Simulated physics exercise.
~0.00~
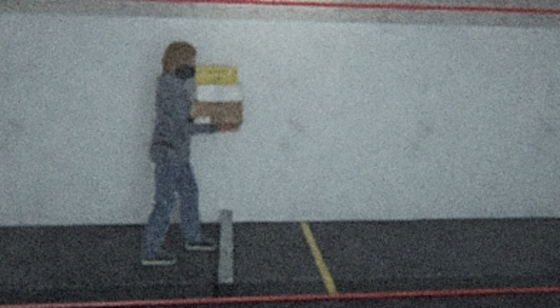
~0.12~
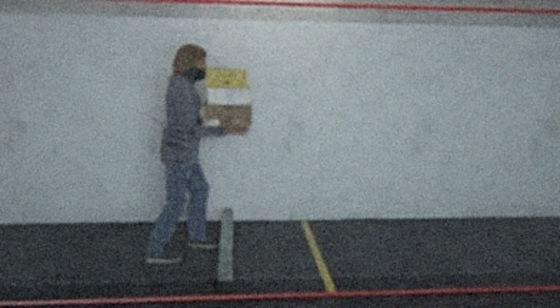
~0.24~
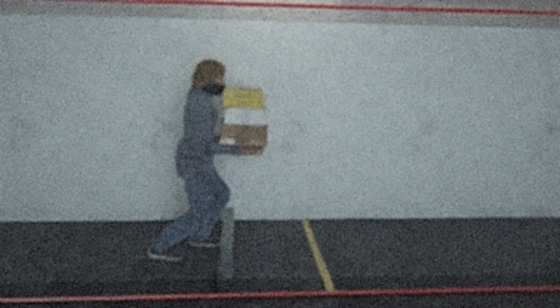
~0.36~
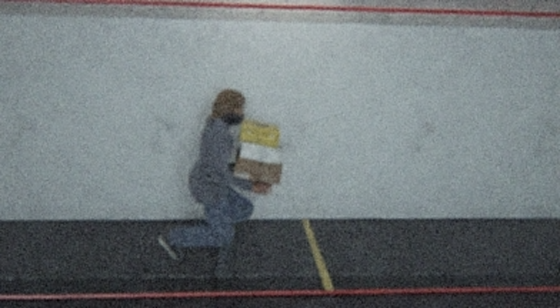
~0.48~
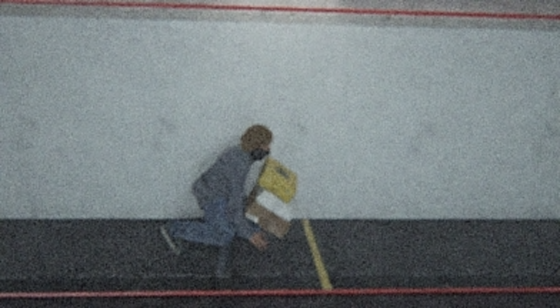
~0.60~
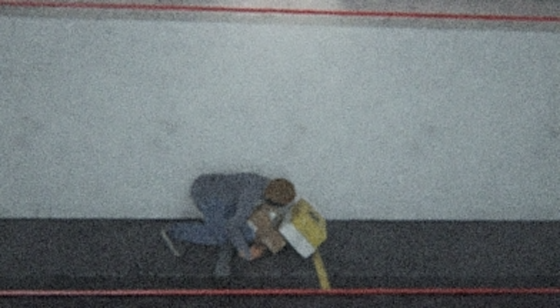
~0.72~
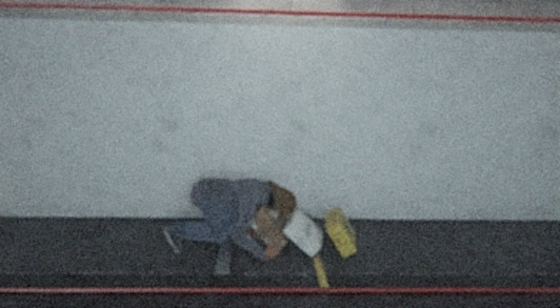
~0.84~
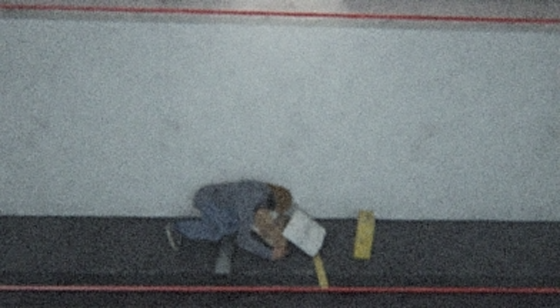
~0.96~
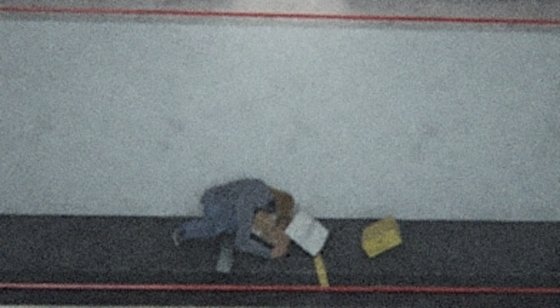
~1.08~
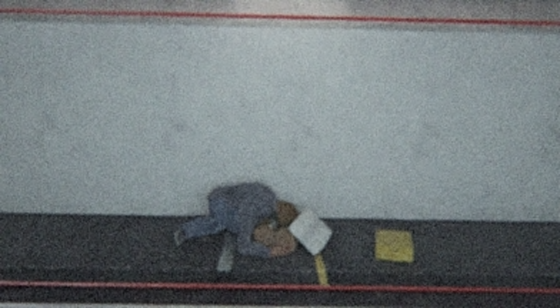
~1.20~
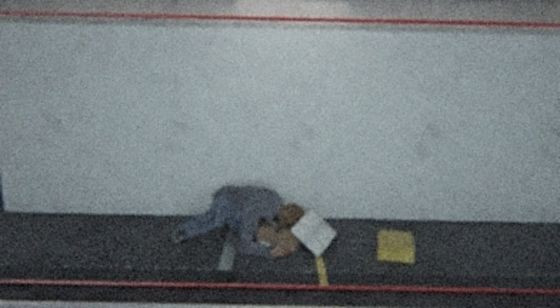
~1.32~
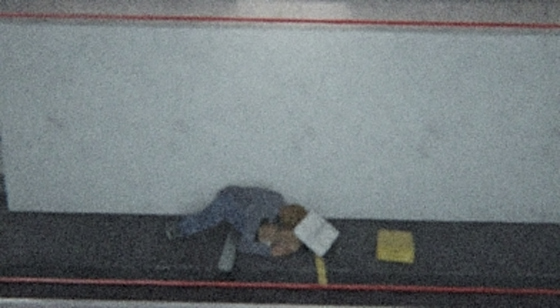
A person in a grey top and blue trousers stands near a pale wall, holding a stack of yellow, white and brown boxes in both arms. They lurch to the right, knees bending, and sink while the stack tilts forward. They pitch down onto the dark floor, and the boxes tip with them. The yellow box breaks away, tumbles over the yellow line and settles flat beyond it. The person ends curled on the floor around the brown box, head short of the line, with the white box resting tilted beside the head.
